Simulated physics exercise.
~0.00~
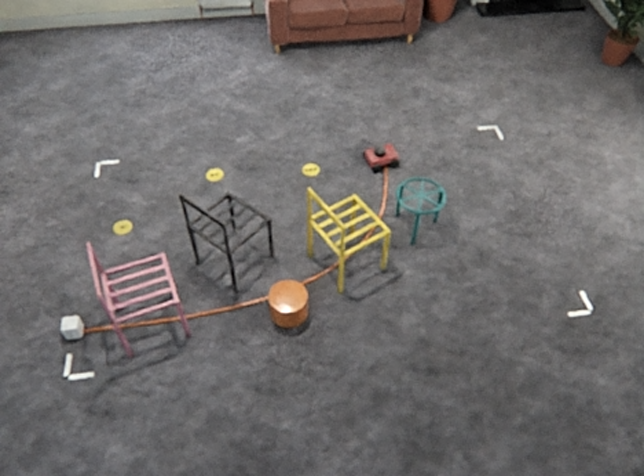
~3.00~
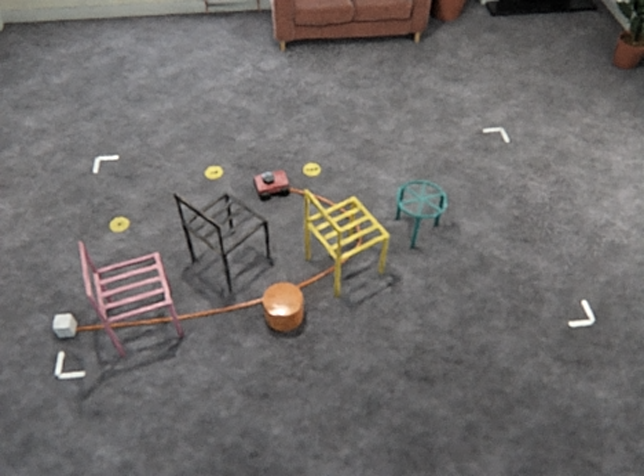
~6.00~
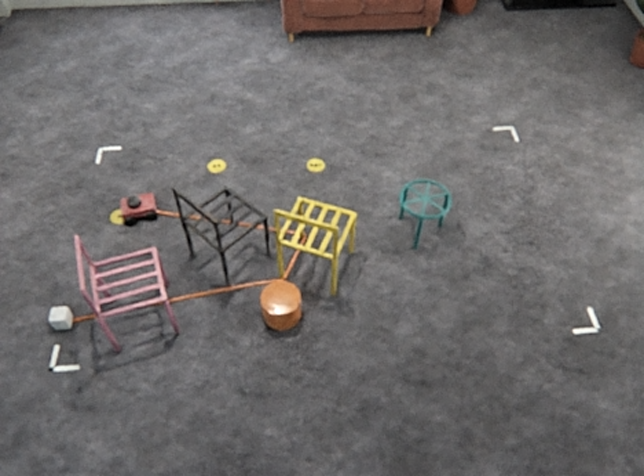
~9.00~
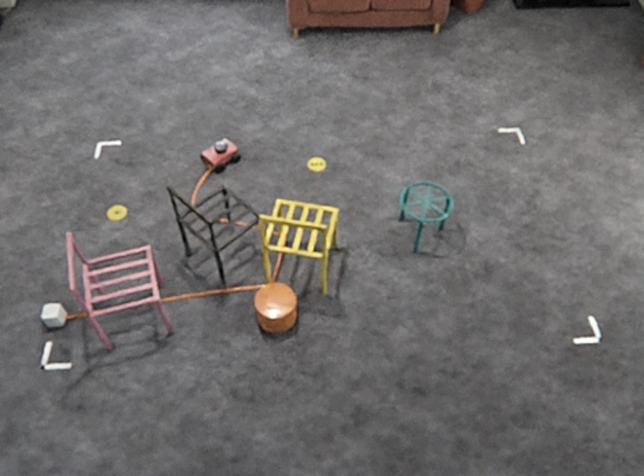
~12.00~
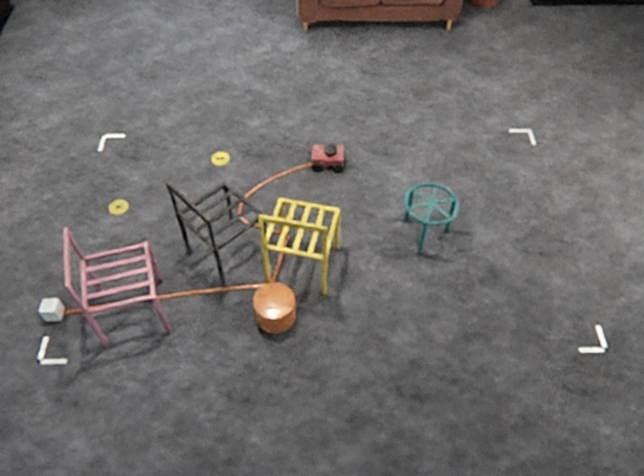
On a grey living-room floor marked with white tape corners, a small red cart trails an orange lead past a teal stool, a yellow chair, a black chair, an orange tub and a pink chair. The cart travels left behind the yellow chair toward the yellow marks. It continues behind the black chair to the leftmost mark, and the yellow chair turns and slides left. The cart then heads back right and upward to the middle mark, drawing the lead around the black chair. Finally it reaches the right-hand mark, leaving the yellow chair shifted while the others stay put.
